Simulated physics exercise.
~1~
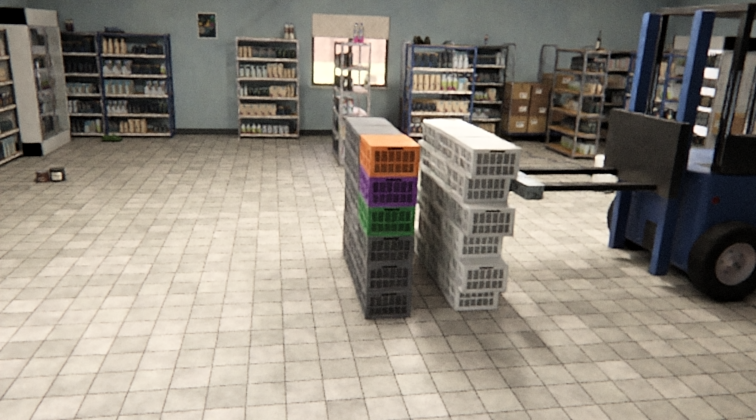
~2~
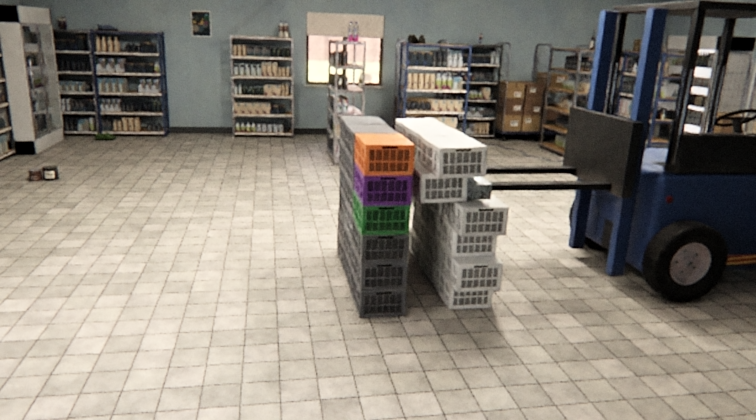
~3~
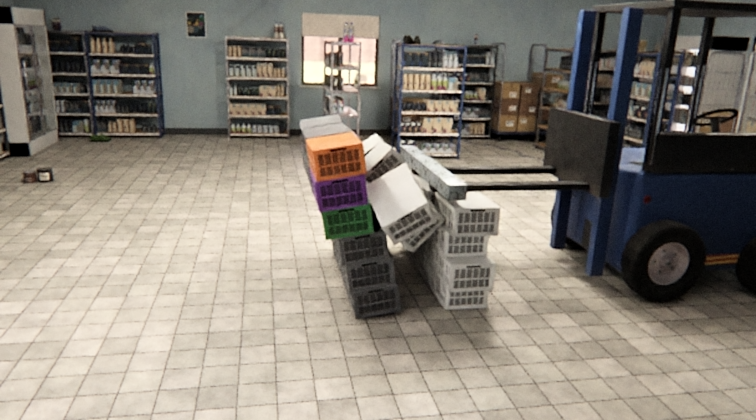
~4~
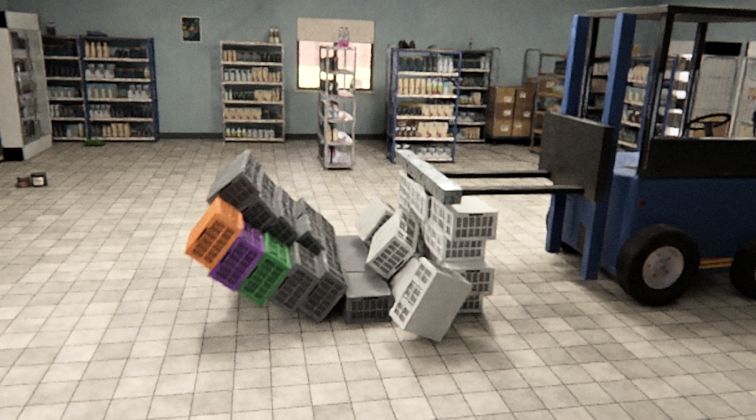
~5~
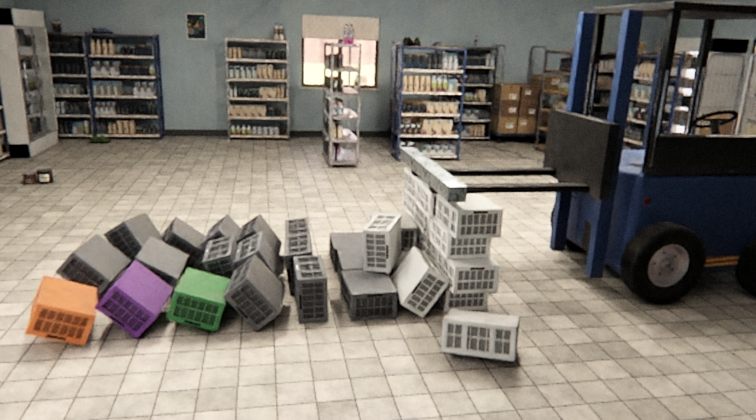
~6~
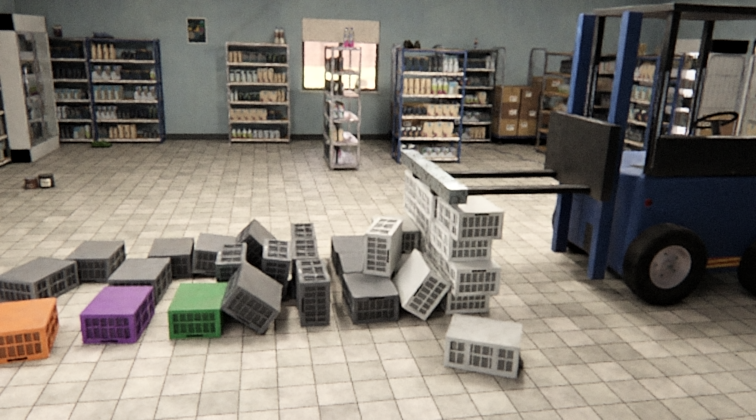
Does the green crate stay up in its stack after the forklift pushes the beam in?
No, the green crate falls. Its stack tips over to the left and the crate ends up on the tiled floor between the purple crate and the grey ones.
